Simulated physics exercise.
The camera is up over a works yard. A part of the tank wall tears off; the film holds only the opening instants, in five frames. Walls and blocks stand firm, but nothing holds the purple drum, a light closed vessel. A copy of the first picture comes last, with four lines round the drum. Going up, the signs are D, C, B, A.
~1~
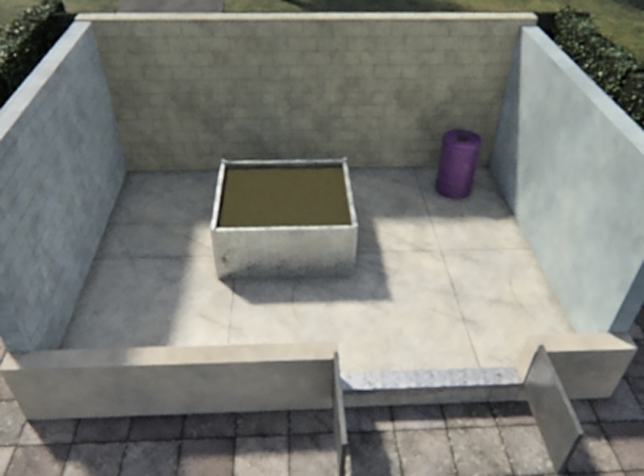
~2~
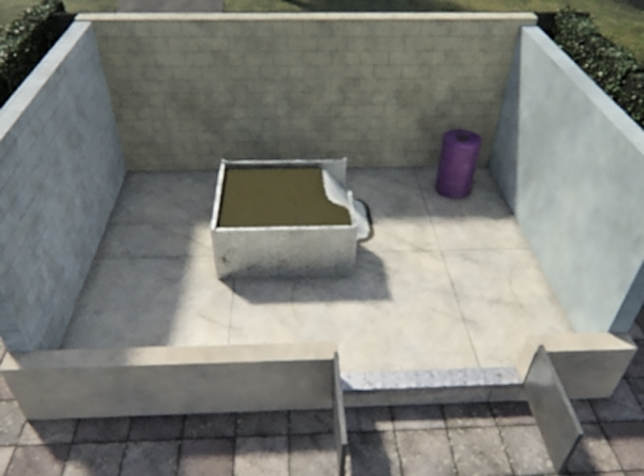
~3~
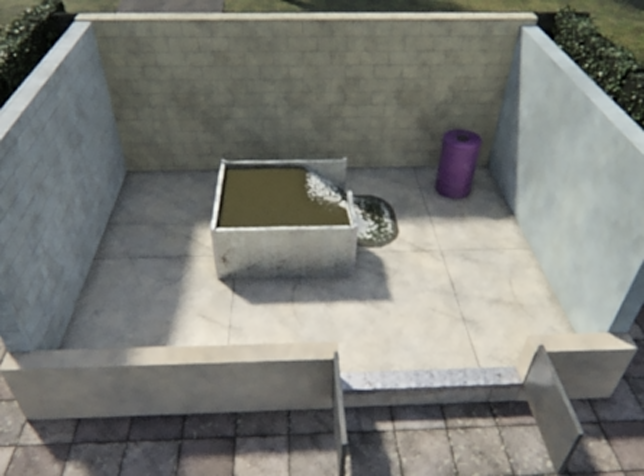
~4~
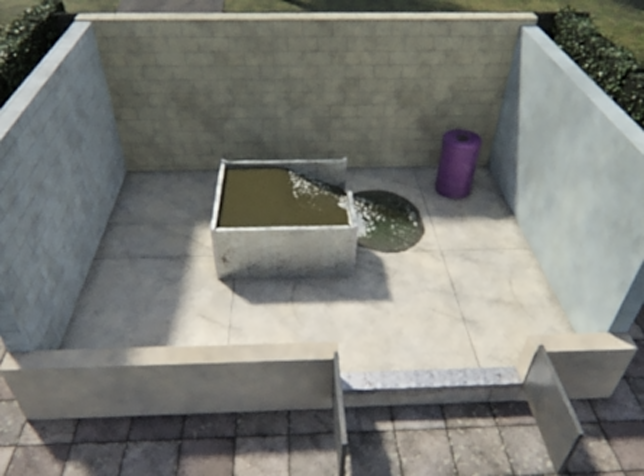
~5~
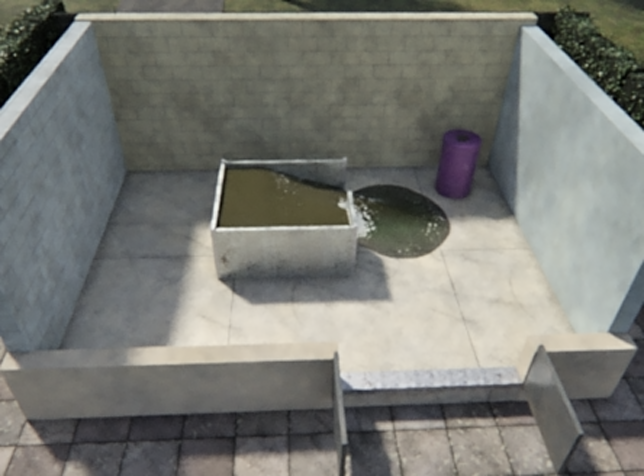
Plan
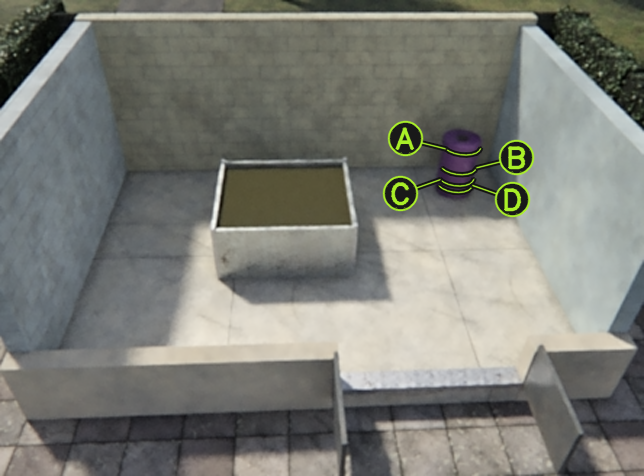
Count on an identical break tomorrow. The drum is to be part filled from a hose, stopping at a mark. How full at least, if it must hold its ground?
Mark B just does it.
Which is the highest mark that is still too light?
That is mark C.
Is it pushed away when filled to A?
No.
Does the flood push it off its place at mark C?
Yes, it does.
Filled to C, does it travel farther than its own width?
Yes.
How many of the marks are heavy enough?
Two of the four.
In lime, A at (466, 155); B at (462, 174); C at (459, 186); D at (458, 192); from the bottom up D, C, B, A.
For mark A, it does not move.
For mark B, it does not move.
For mark C, it is pushed about 3 times its own width away.
For mark D, it is pushed about 4 times its own width away.
